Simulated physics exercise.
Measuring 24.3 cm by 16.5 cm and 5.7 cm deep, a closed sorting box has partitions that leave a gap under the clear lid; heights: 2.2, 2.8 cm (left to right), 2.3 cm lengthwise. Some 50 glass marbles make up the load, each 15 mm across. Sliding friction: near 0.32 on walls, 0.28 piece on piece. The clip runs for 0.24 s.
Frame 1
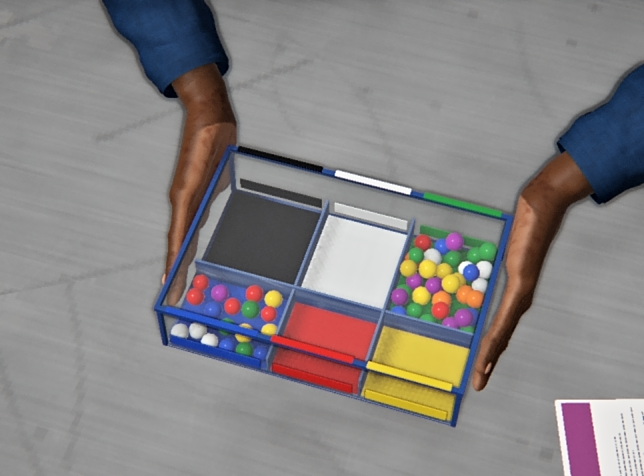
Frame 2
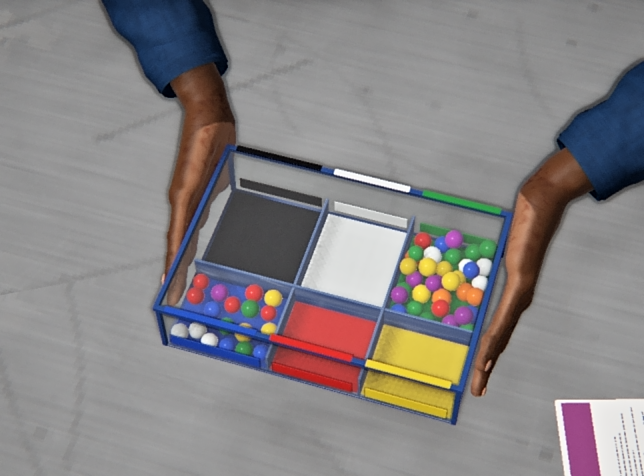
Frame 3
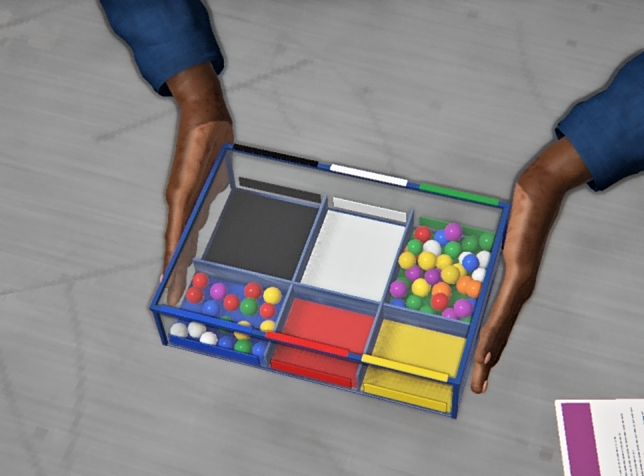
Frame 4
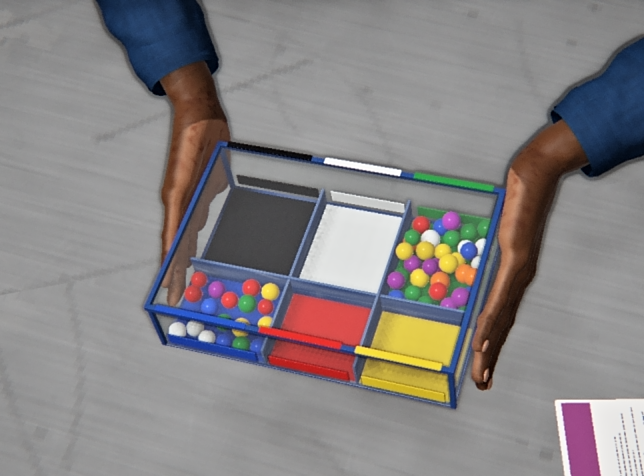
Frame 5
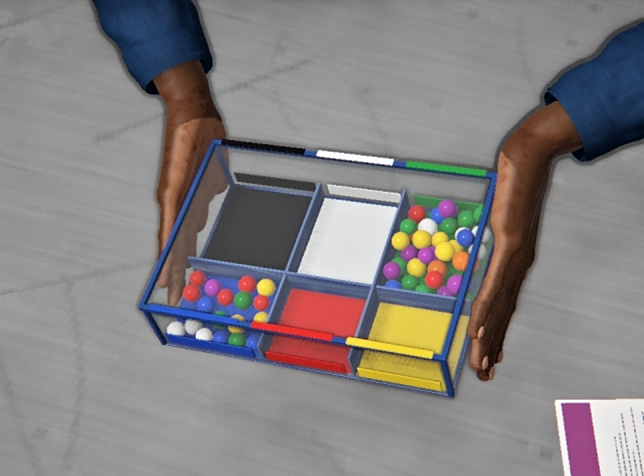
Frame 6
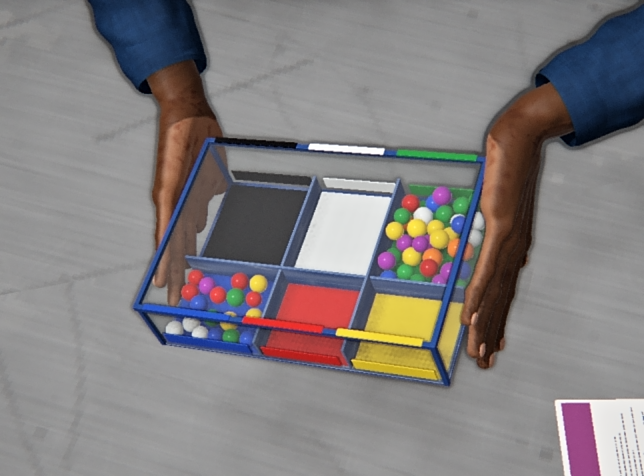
Two dark-skinned hands in blue sleeves hold a clear, blue-edged box by its sides above a grey, streaked surface, seen from above at an angle. Inside, black and white compartments and one of multicoloured balls under a green edge line the back, with more balls, red and yellow compartments along the front. The hands slowly tilt the box, raising its right side as it shifts slightly left, while the camera stays still.
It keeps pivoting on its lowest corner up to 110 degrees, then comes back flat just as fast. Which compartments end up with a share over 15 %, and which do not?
Red compartment not over, blue compartment over, green compartment not over, yellow compartment not over, white compartment not over, black compartment over.
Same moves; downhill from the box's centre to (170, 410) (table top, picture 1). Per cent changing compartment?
Roughly 65 percent of them.
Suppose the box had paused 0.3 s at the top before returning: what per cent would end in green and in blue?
Final amounts would be green 0% and blue 65%.
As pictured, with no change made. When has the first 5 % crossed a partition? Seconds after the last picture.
0.75 s, roughly.
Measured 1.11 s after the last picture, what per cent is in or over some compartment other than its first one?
About 45 %.
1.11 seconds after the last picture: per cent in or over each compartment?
Red 5 %, blue 45 %, green 25 %, yellow 0 %, white 15 %, black 10 %.
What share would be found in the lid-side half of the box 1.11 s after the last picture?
I'd put it at some 80 percent.
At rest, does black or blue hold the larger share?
It's the blue one that holds more.
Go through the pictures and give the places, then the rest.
Box tilt 0 degrees, front corners at (160, 307) and (459, 390); blue 35 %, green 65 %, in the first picture.
Box tilt 1 degrees, front corners at (159, 307) and (458, 387), in the second picture.
Box tilt 3 degrees, front corners at (156, 306) and (456, 380), lowest corner left front, in the third picture.
Box tilt 7 degrees, front corners at (151, 306) and (450, 369), lowest corner left front, in the fourth picture.
Box tilt 12 degrees, front corners at (145, 306) and (442, 356), lowest corner left front, in the fifth picture.
Box tilt 16 degrees, front corners at (140, 306) and (431, 344), lowest corner left front; blue 35 %, green 65 %, in the sixth picture.
Then, 1.11 s after the last picture, tilt 110 degrees; red 5 %, blue 45 %, green 25 %, white 15 %, black 10 %.
Then, 1.85 s after the last picture, tilt 49 degrees; blue 70 %, black 30 %.
Then, 2.61 s after the last picture, tilt 0 degrees; blue 65 %, black 35 %.
In the end, red 0 %, blue 65 %, green 0 %, yellow 0 %, white 0 %, black 35 %.
